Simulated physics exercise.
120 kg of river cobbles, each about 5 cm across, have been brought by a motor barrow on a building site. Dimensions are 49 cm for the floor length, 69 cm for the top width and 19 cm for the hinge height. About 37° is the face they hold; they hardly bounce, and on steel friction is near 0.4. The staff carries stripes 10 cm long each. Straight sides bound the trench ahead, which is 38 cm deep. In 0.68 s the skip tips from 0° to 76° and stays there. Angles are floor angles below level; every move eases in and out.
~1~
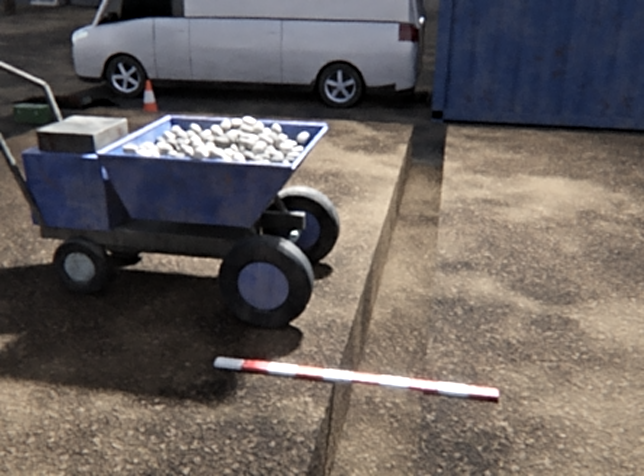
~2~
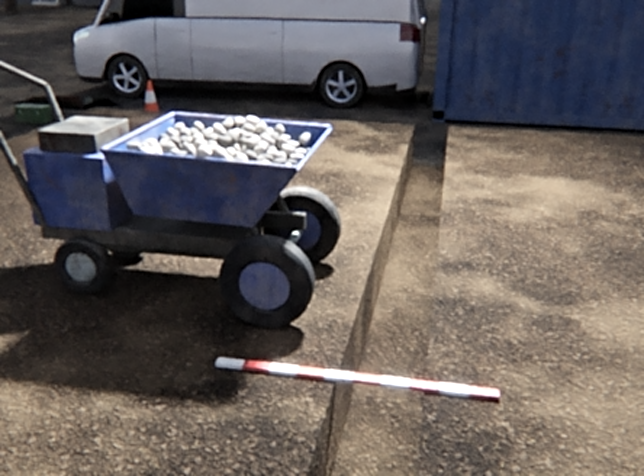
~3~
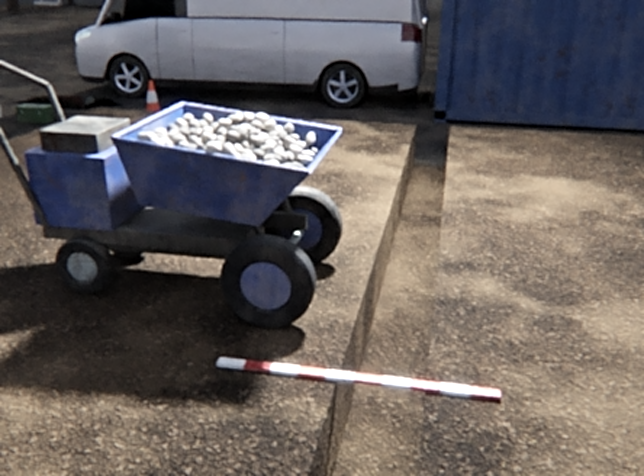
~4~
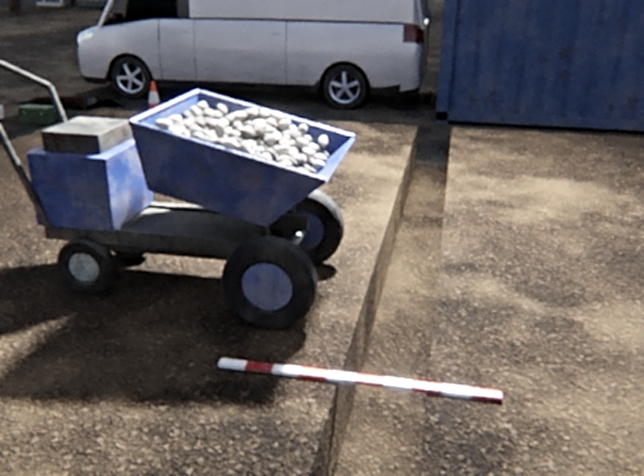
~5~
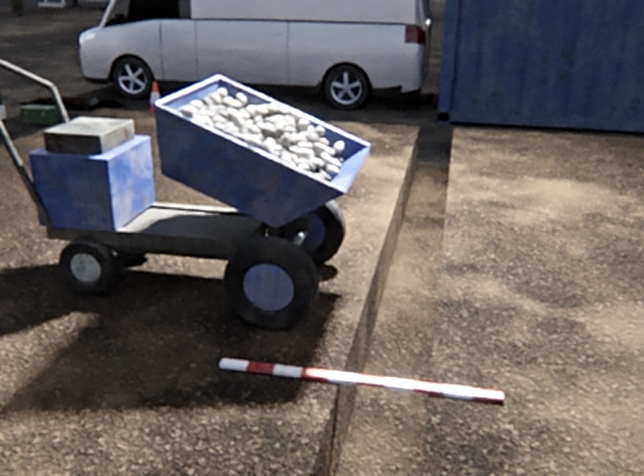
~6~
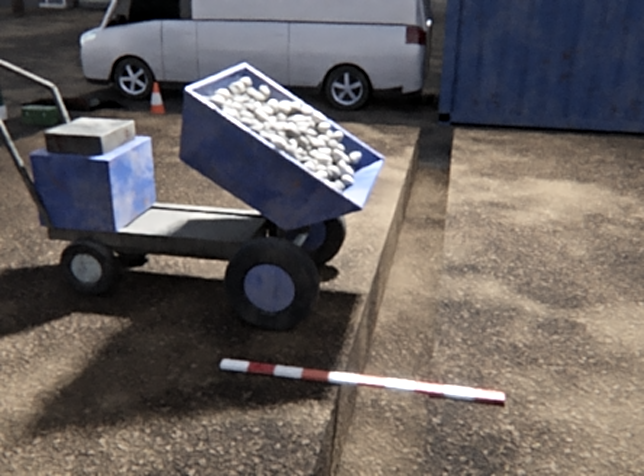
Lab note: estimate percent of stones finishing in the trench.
Approx. 32 %.
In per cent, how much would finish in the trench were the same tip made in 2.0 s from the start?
In that case some 55 per cent.
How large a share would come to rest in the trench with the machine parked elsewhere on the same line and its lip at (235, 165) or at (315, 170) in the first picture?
First place roughly 80%, second roughly 15%.
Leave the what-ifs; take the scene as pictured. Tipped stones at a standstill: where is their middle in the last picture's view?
The stones end up centred near (482, 306).
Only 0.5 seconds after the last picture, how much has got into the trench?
Around 10 per cent of it, at that instant.
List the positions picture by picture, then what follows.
Lip at (292, 167), floor tilted 0°, highest stones at (235, 130), in the first frame.
Lip at (297, 169), floor tilted 2°, highest stones at (233, 129), in the second frame.
Lip at (309, 173), floor tilted 6°, highest stones at (236, 125), in the third frame.
The skip is at 13°, its lip at (325, 181); the top of the load is at (222, 115), in the fourth frame.
Lip at (344, 193), floor tilted 22°, highest stones at (217, 104), in the fifth frame.
The skip is at 31°, its lip at (362, 209); the top of the load is at (238, 94), in the sixth frame.
Then, 0.2 s after the last picture the floor is at 64°, 100 % in the skip; the foremost stones are at (397, 220).
Then, 0.5 s after the last picture the floor is at 76°, 56 % in the skip, 9 % in the trench, 35 % past the trench; the foremost stones are at (509, 313).
Then, 0.8 s after the last picture the floor is at 76°, 10 % in the skip, 20 % in the trench, 70 % past the trench; the foremost stones are past the picture's edge.
Then, 2.8 s after the last picture the floor is at 76°, 0 % in the skip, 32 % in the trench, 68 % past the trench; the foremost stones are past the picture's edge.
